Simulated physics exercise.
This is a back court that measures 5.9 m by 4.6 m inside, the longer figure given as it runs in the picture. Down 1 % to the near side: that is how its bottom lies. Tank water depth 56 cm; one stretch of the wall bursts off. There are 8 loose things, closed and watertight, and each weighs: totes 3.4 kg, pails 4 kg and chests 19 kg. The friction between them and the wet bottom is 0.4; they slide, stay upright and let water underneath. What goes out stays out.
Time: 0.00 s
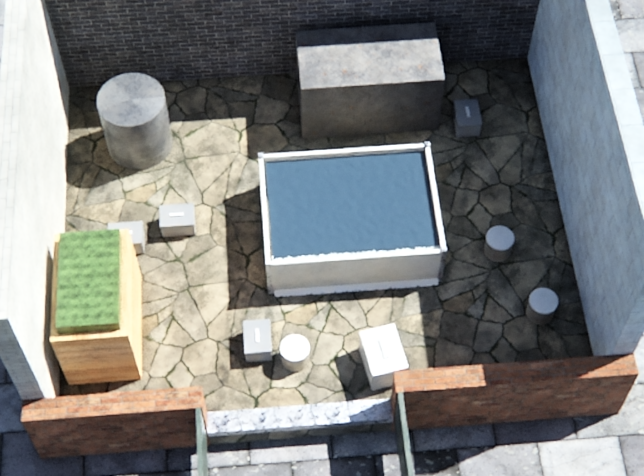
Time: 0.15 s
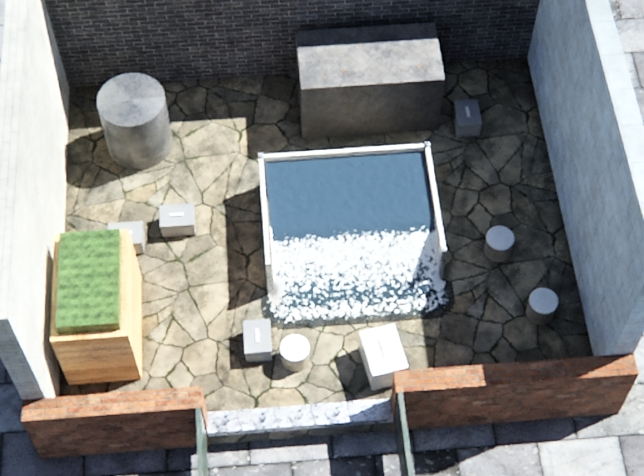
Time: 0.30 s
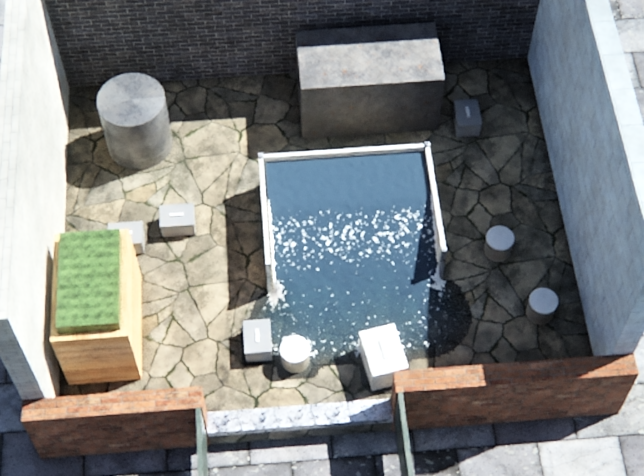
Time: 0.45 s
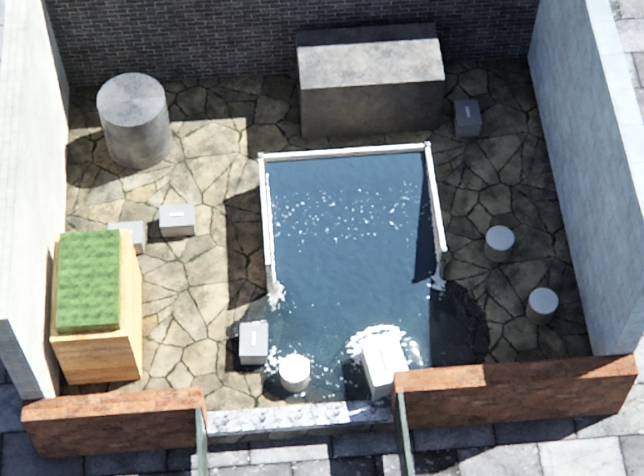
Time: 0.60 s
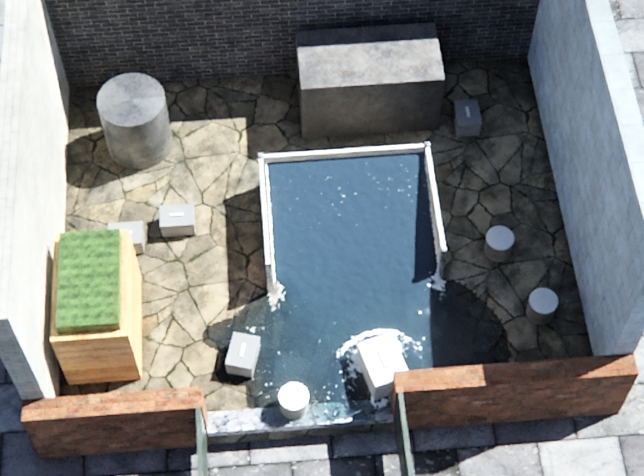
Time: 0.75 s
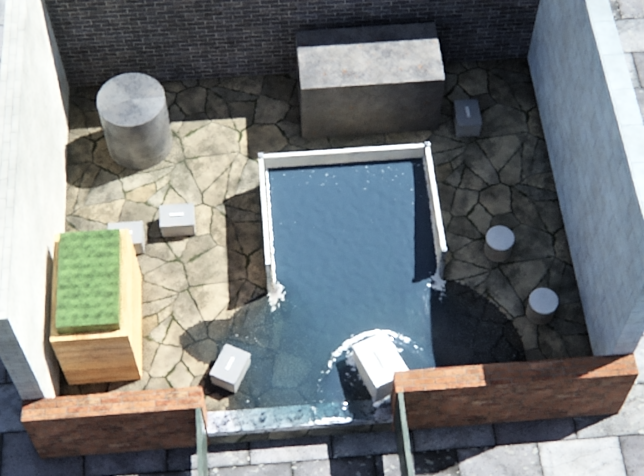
Dark blue water bursts through the near side of a white-rimmed tank in a stone-paved, walled court, seen from high above by a camera that stays still. A grey cylinder and a green-topped wooden box stand left, a grey block behind, small pale objects around. White froth spreads toward the near opening, a box slides left, another shifts slightly, and a round white pail slides nearer and disappears from view.
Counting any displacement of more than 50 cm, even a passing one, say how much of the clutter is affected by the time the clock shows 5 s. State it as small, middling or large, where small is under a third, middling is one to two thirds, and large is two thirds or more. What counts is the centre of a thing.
Large.
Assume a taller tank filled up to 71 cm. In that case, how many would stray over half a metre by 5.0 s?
You'd get 6 in that case.
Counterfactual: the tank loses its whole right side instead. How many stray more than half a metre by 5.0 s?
So the tally would be 6.
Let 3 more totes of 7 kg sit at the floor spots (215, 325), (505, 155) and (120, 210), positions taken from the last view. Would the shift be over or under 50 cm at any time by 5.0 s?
Result, in sequence: Below the mark / above the mark / below the mark.
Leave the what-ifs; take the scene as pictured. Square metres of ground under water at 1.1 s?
Somewhere about 8.5 m2, give or take.
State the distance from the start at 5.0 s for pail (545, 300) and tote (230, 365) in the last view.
Net shifts, in order: 250 cm and 120 cm.
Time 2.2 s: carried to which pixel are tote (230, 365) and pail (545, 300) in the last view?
I'd say close to (156, 378) and close to (536, 272).
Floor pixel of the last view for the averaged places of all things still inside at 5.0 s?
Centred roughly on (306, 206).
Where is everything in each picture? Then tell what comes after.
The first frame shows a tote at (257, 336), on the bottom; a chest at (384, 349) rests on the ground; 2.7 m2 under water; 0 of 8 have shifted.
The second frame shows a tote at (257, 336) rests on the ground; a chest at (384, 349) rests on the ground; water covers 3.6 m2; 0 of 8 have shifted.
The third frame shows a tote at (257, 336), on the bottom; a chest at (384, 349), on the bottom; 4.7 m2 under water; 0 of 8 have shifted.
The fourth frame shows a tote at (254, 339), on the bottom, 6 cm from its start; a chest at (385, 359) rests on the ground, 12 cm from its start; water covers 5.8 m2; 3 of 8 have shifted.
The fifth frame shows a tote at (243, 350) rests on the ground, 24 cm from its start; a chest at (383, 359) rests on the ground, 14 cm from its start; water covers 6.8 m2; 3 of 8 have shifted.
The sixth frame shows a tote at (230, 364) rests on the ground, 45 cm from its start; a chest at (381, 359) rests on the ground, 15 cm from its start; water covers 7.5 m2; 3 of 8 have shifted.
After 1.1 s 2 of 8 are over 50 cm from their spots; 1 afloat.
After 2.2 s 3 of 8 are over 50 cm from their spots; 0 afloat.
After 3.5 s 4 of 8 are over 50 cm from their spots; 0 afloat.
After 5.0 s 6 of 8 are over 50 cm from their spots, and 6 have been at some point; 1 afloat.
